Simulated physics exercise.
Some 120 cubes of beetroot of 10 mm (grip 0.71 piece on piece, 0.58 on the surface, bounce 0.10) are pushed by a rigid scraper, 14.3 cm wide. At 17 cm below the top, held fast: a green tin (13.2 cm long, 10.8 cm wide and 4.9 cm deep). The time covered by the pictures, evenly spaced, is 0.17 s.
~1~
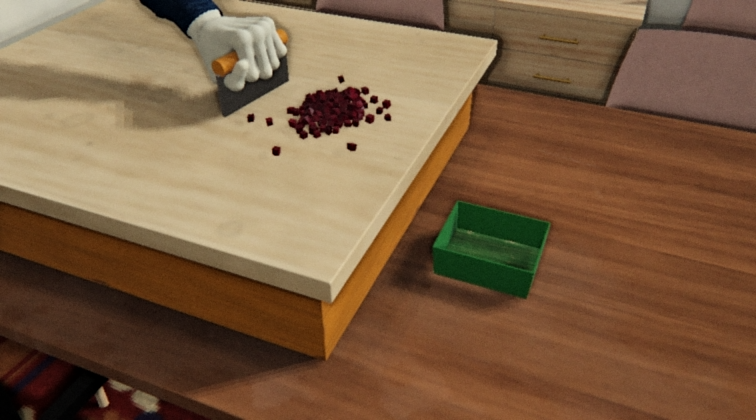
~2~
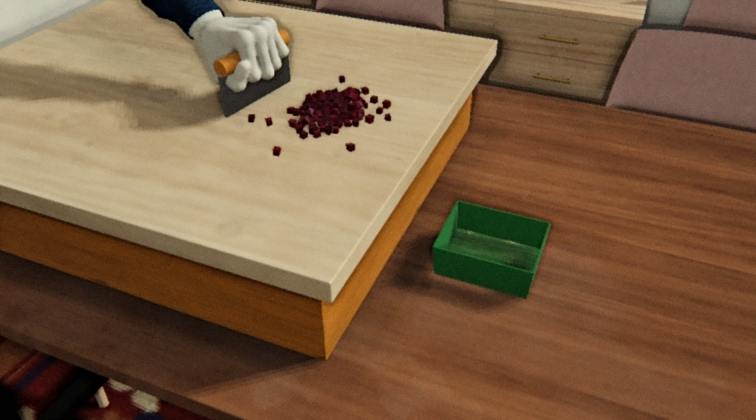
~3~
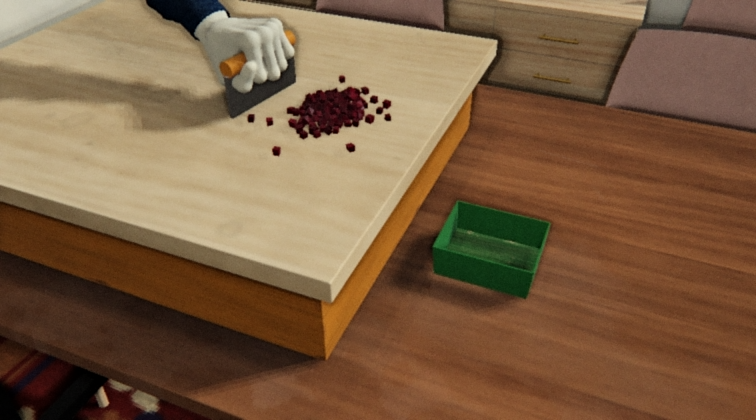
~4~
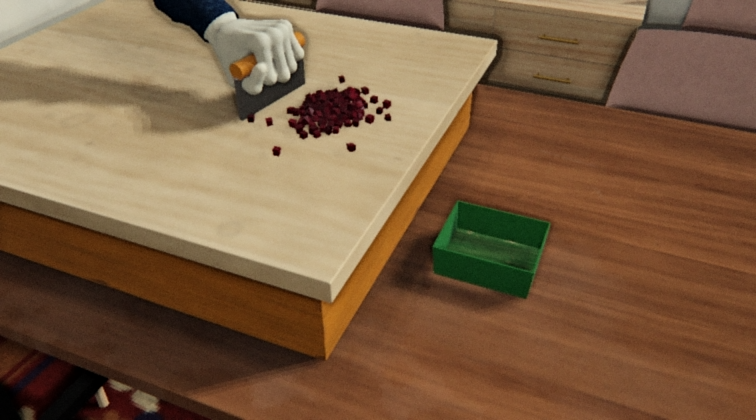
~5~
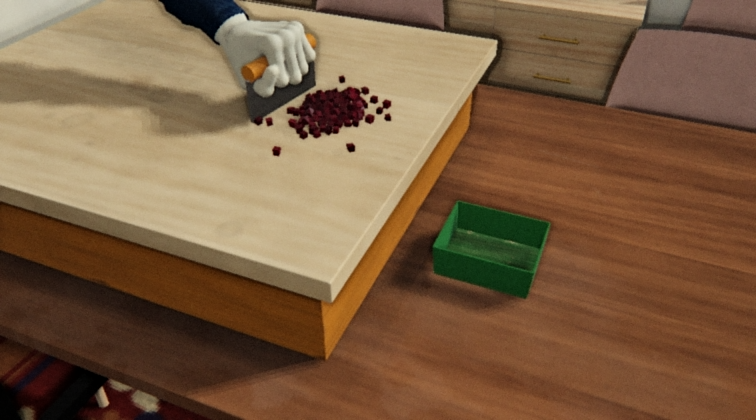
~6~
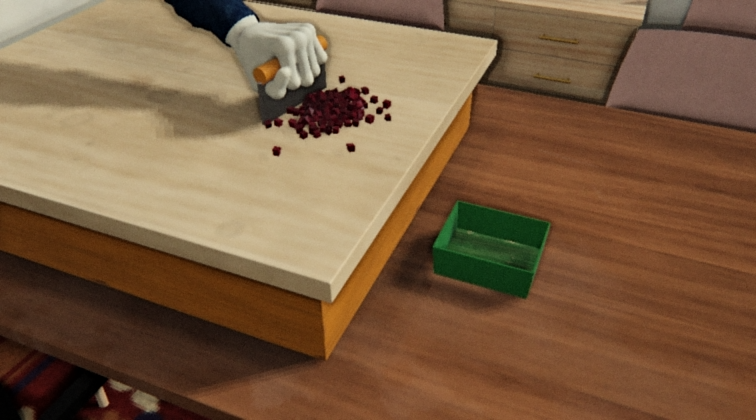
A white-gloved hand in a dark blue sleeve slides a dark grey scraper with an orange handle a short way rightward across a pale wooden board, seen from above at an angle. Small dark red cubes lie heaped and scattered near the far right edge, with a green tin lower down on the brown table. The blade reaches the nearest stray cubes and nudges them towards the heap, while the tin and camera stay still.
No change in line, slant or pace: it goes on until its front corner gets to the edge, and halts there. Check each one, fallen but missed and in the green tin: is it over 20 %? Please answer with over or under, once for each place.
Fallen but missed, over; green tin, over.
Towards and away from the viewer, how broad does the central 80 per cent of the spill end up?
It spans about 18 cm.
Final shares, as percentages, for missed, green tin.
Missed: 40; green tin: 35.
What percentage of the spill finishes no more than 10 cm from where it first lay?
My estimate is some 10 percent.
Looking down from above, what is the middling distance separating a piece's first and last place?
22 cm.
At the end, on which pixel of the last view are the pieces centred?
Roughly at (462, 243).
Then, 0.21 s after the last picture, scraper 18 cm from its start, spill 15 cm wide; still on top 100 %.
Then, 0.44 s after the last picture, scraper 26 cm from its start, spill 18 cm wide; off the edge, not caught 40 %, still on top 55 %.
Then, 0.63 s after the last picture, scraper 26 cm from its start, spill 20 cm wide; green tin 35 %, off the edge, not caught 35 %, still on top 30 %.
In the end, green tin 35 %, fallen but missed 40 %, still on top 25 %.
